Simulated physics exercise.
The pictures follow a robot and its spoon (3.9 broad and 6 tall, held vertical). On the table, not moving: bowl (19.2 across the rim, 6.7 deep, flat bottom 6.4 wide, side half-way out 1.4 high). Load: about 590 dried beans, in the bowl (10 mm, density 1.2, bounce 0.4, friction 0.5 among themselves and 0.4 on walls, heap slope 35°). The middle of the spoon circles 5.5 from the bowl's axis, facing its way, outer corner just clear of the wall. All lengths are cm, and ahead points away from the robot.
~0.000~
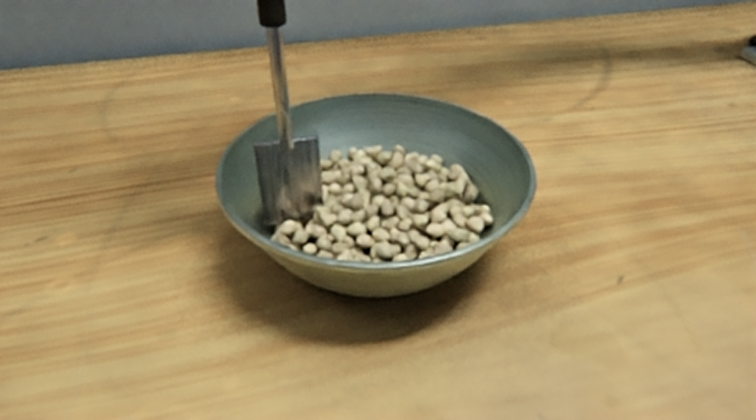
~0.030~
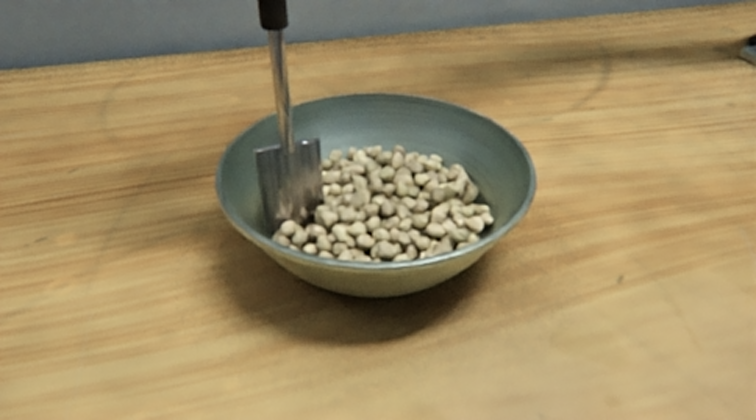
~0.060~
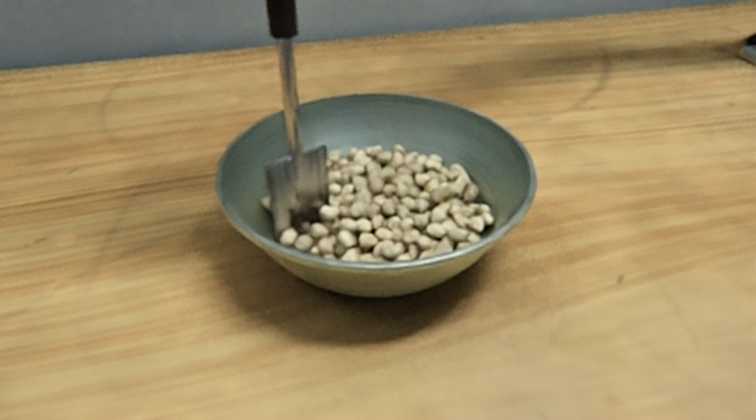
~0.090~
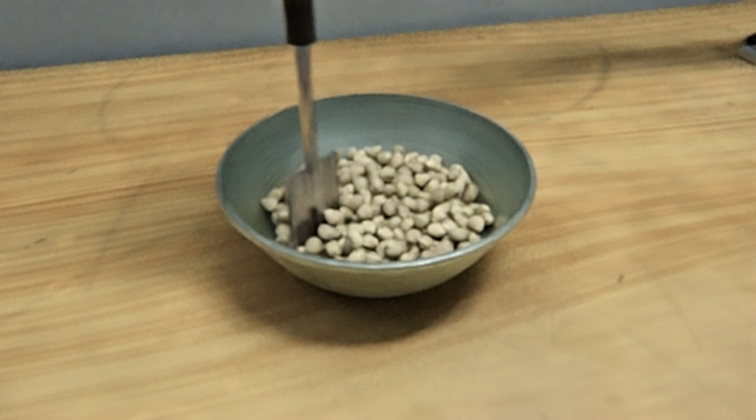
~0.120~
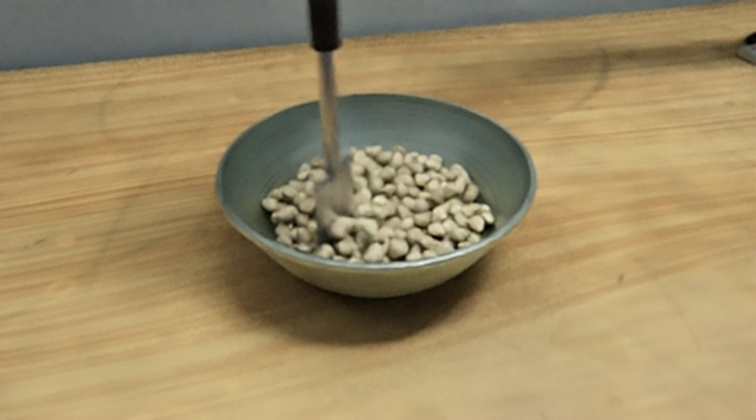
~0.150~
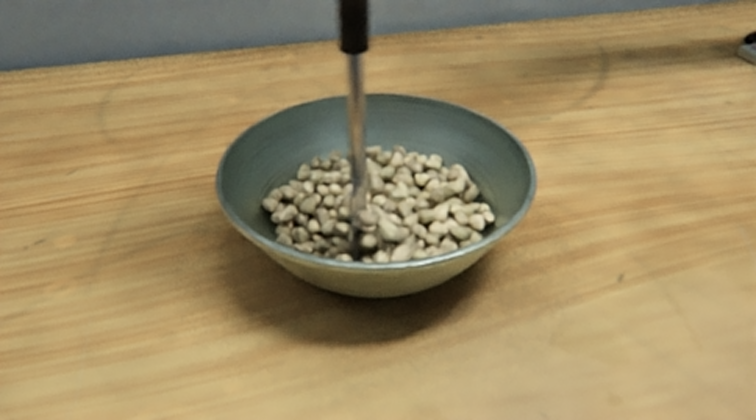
At the start, a dark-handled metal tool stands upright at the left side of a grey bowl of pale beans on a wooden table. It then sweeps rightward through the beans along the near side, its flat blade turning edge-on, while the bowl stays still.
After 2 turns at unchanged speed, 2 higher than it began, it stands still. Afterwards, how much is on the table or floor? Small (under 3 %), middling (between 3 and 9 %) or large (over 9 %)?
On the table or floor the share is middling, between 3 and 9 %.
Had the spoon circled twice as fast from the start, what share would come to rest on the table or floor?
Then about 20 per cent.
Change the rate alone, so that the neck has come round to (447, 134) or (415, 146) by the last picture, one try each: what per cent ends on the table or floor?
Some 20 and 10 per cent.
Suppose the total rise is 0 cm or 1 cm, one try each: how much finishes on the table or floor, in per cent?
Some 20 and 10 per cent.
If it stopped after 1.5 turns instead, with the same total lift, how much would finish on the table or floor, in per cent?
It would be near 5 per cent.
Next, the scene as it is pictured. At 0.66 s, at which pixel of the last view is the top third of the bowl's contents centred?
Near (324, 187).
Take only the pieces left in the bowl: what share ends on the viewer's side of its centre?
About 50 per cent.
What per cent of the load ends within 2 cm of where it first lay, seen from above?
About 65 per cent.
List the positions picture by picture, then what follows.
The spoon neck at (284, 118), 0° round; upper third of the load around (384, 199), from x 270 to 485, top at y 150; 593 in the bowl, in the first picture.
The spoon neck at (285, 122), 6° round; upper third of the load around (384, 200), from x 270 to 485, top at y 150, in the second picture.
The spoon neck at (294, 132), 20° round; upper third of the load around (382, 201), from x 270 to 485, top at y 150, in the third picture.
The spoon neck at (310, 141), 35° round; upper third of the load around (383, 202), from x 270 to 485, top at y 150, in the fourth picture.
The spoon neck at (331, 148), 50° round; upper third of the load around (384, 202), from x 270 to 485, top at y 150, in the fifth picture.
The spoon neck at (357, 151), 65° round; upper third of the load around (388, 202), from x 270 to 485, top at y 150; 593 in the bowl, in the sixth picture.
After 0.66 s, 323° round, highest piece 8 above the table; 564 in the bowl, 25 on the table or floor, 4 in flight or on the tool.
After 1.17 s, 221° round, highest piece 6 above the table; 557 in the bowl, 36 on the table or floor.
After 1.63 s, 0° round, highest piece 6 above the table; 557 in the bowl, 36 on the table or floor.
After 2.33 s, 0° round, highest piece 6 above the table; 557 in the bowl, 36 on the table or floor.
In the end, 557 in the bowl, 36 on the table or floor. That is 6 % on the table or floor.
